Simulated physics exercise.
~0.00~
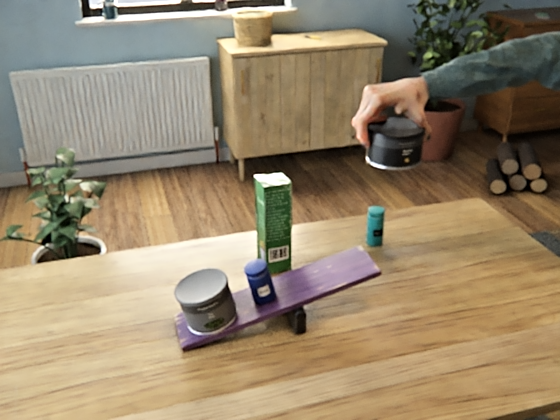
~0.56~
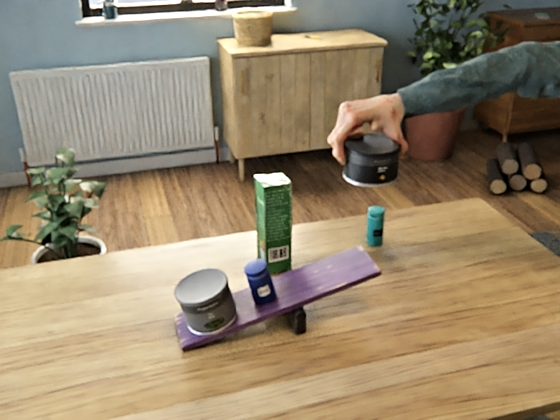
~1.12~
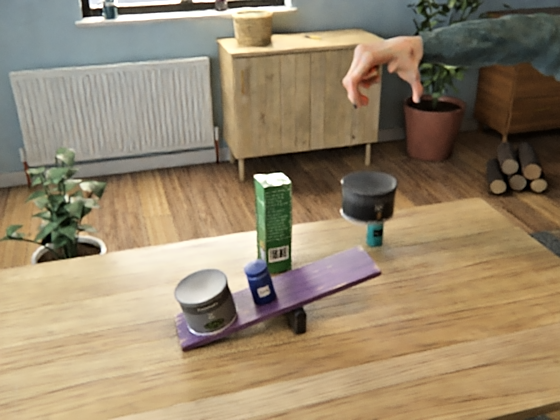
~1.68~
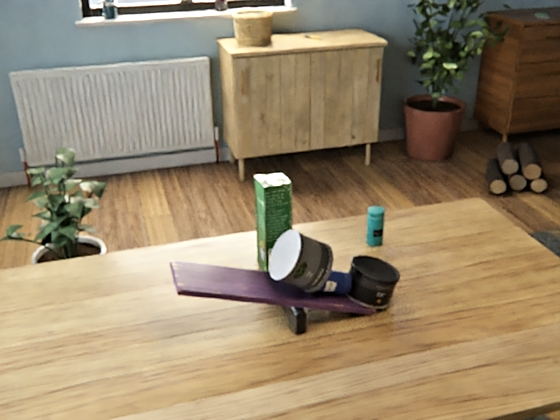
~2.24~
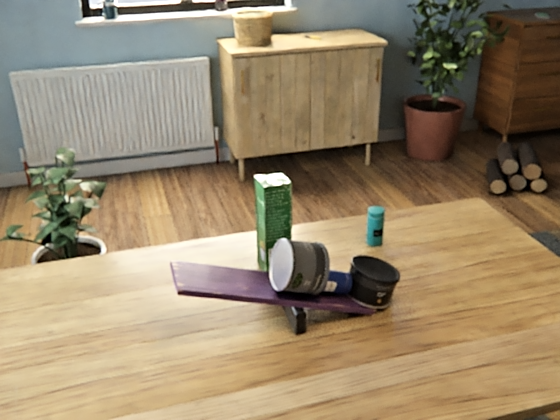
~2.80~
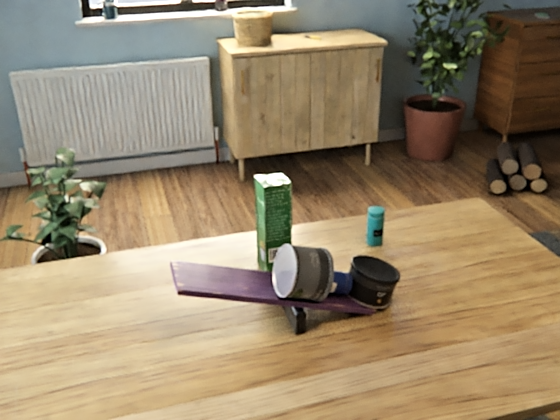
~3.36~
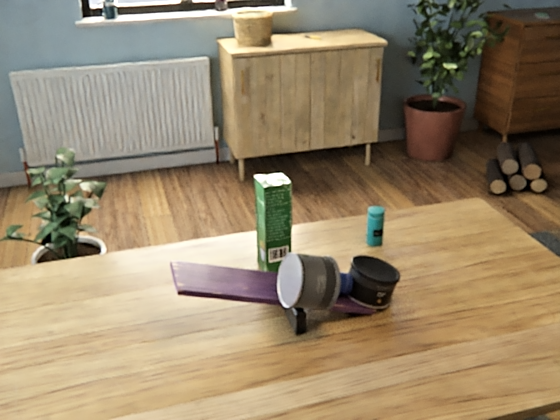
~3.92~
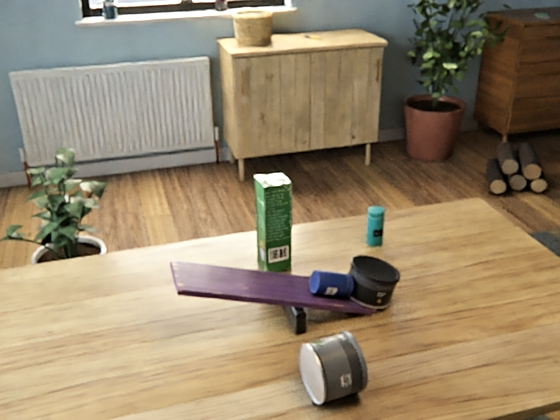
In a room with a radiator, a wooden cabinet and potted plants, a fixed, slightly raised view looks over a wooden table. A purple plank rests on a small dark support, its left end down under a grey tub, with a blue shaker near the middle, a green carton behind and a turquoise shaker to the right. A hand carries a black tub left over the raised end, lets go and withdraws. The tub drops, the plank's right end swings down, and the grey tub and blue shaker tumble rightward. The grey tub then rolls off toward the viewer and ends on its side on the table, while the blue shaker lies against the black tub at the lowered end.
